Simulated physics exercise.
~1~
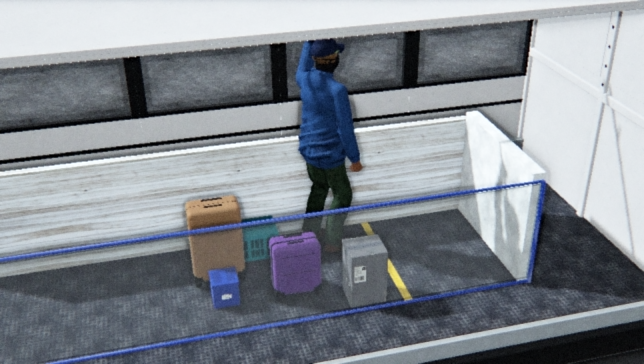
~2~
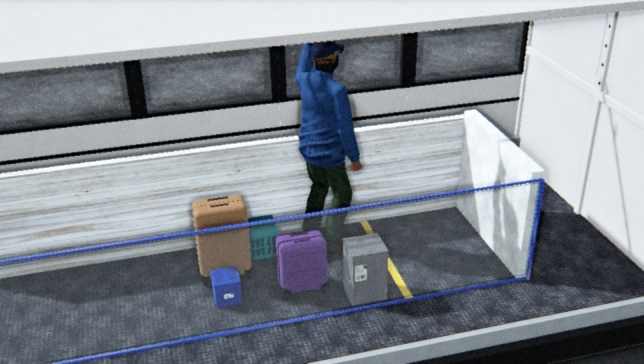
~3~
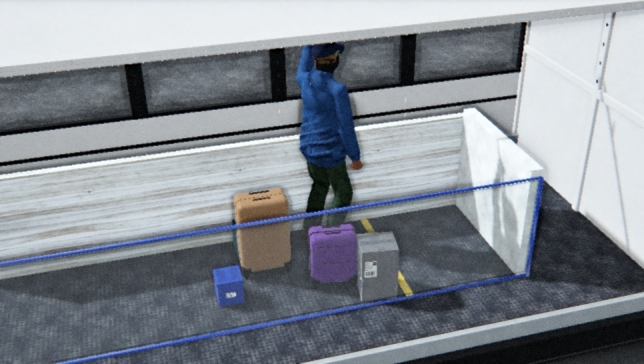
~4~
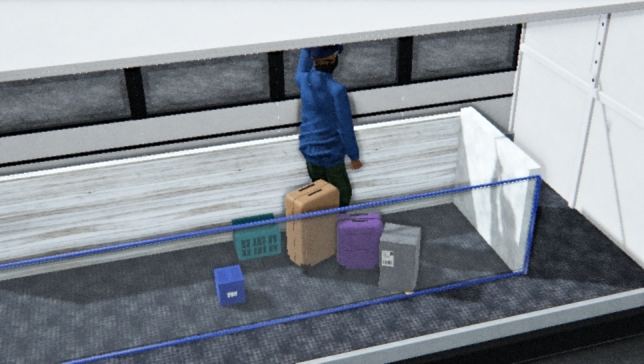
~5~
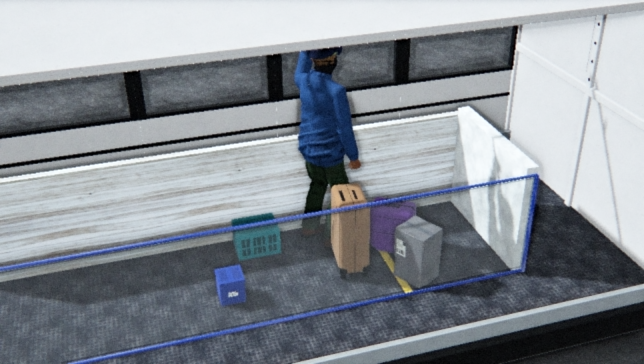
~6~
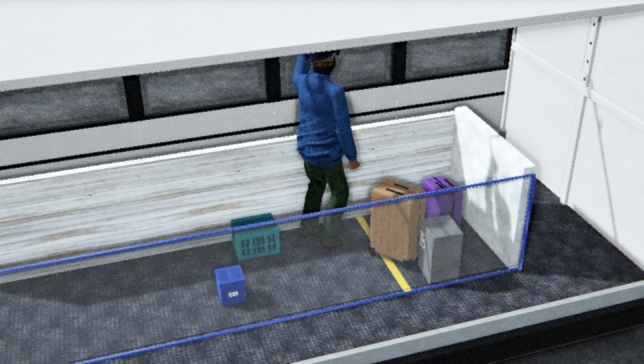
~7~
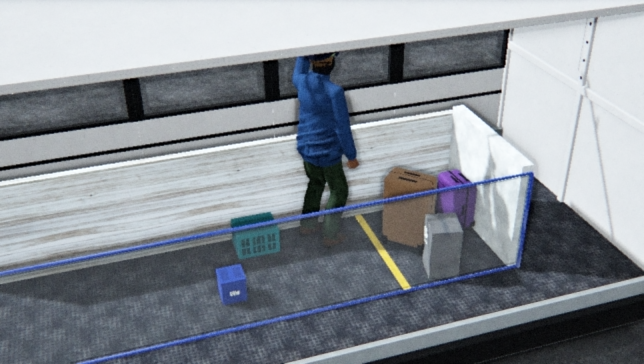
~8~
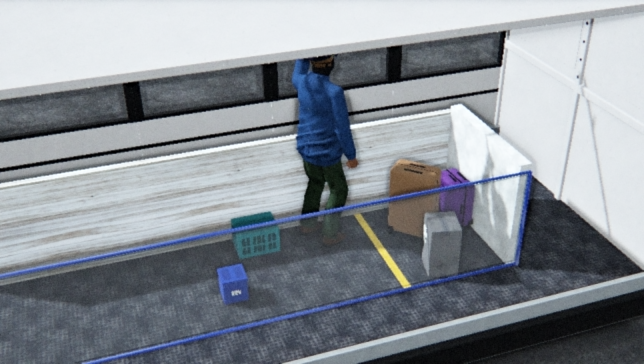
To begin with, a brown suitcase, a smaller purple case, a grey case, a teal crate and a blue tub stand on the dark floor of a bay, while a passenger in blue holds on with one arm raised. The brown and purple cases start sliding right, and the grey one soon follows. The brown case rolls past the passenger, turning as it goes, and all three cross the yellow line. They slow near the white panel at the right end and settle upright, close together. The crate and tub stay left of the line, and the passenger never shifts.
